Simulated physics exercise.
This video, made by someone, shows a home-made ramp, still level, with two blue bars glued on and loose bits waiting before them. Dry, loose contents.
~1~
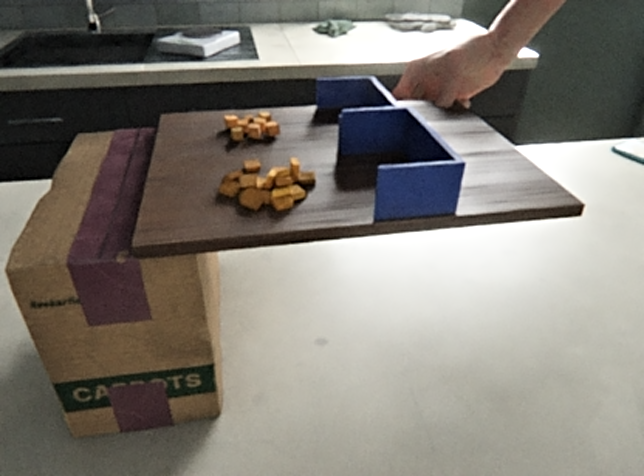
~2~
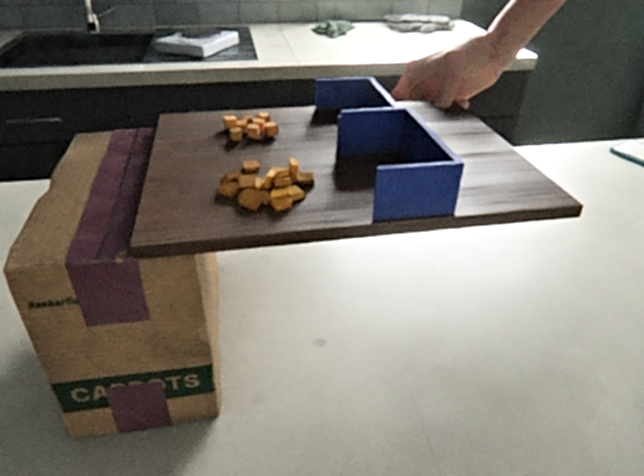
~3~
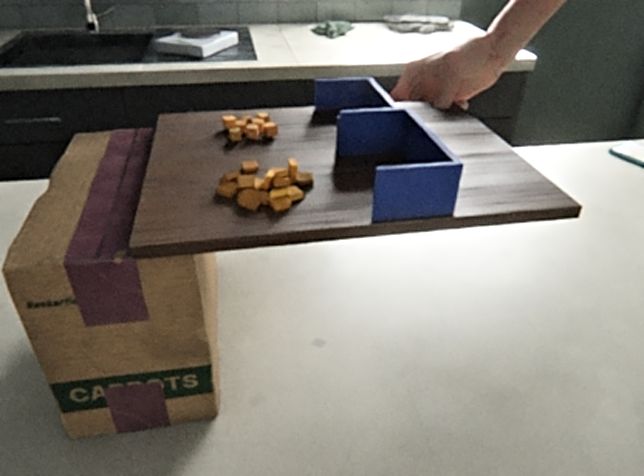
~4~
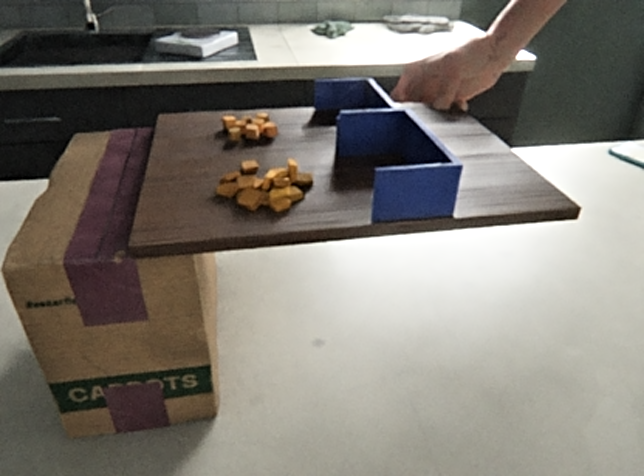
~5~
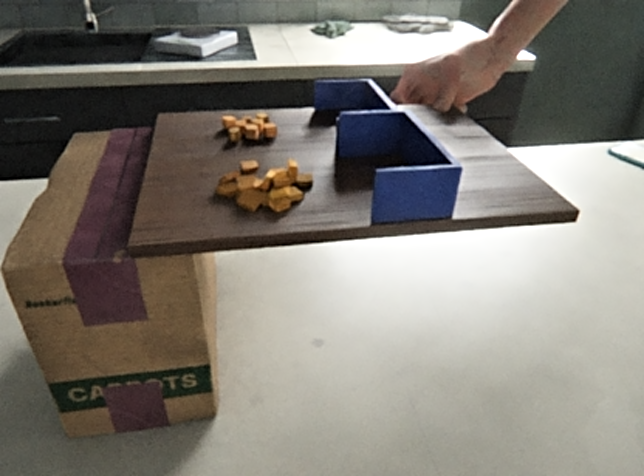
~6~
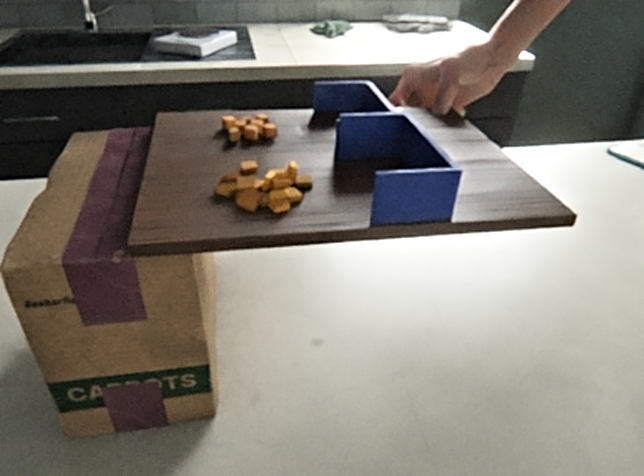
To begin with, a hand holds the far edge of a dark wooden board level, its left end resting on a cardboard box, with two clusters of small orange-brown pieces and blue barriers on top. Then the hand lowers the board's right side very slightly, while the pieces stay in place.
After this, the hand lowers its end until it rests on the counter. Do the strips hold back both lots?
The front lot is kept back; the back lot is kept back.
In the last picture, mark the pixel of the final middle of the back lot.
The middle comes to rest near (333, 214).
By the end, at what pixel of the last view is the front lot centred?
It ends up roughly at pixel (359, 283).
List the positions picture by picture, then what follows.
Held end of the board at (565, 206), level; box at (144, 265), tall, over half the board's length; front lot at (271, 179), a few small crackers; back lot at (260, 125), a few croutons; front bar at (429, 155), taller than the pieces; back bar at (385, 108), taller than the pieces, in the first frame.
Held end of the board at (564, 206), level; back lot at (259, 125), in the second frame.
Held end of the board at (563, 207), level; front lot at (269, 180), in the third frame.
Held end of the board at (562, 209), level; back lot at (258, 126), in the fourth frame.
Held end of the board at (561, 211), down by 1°; front lot at (269, 180), in the fifth frame.
Held end of the board at (558, 215), down by 2°; box at (140, 264); front lot at (269, 181), not moving; back lot at (257, 127), not moving; front bar at (425, 161); back bar at (382, 114), in the sixth frame.
Then, 0.72 s past the last view, board sloping at 16°; front lot where it was; back lot where it was.
Then, 1.48 s past the last view, board sloping at 31°; front lot has reached its bar; back lot on its way down.
Then, 2.39 s past the last view, board resting at 40°; front lot has reached its bar; back lot has reached its bar.
Finally, board resting at 40°; front lot gathered behind its bar; back lot gathered behind its bar.
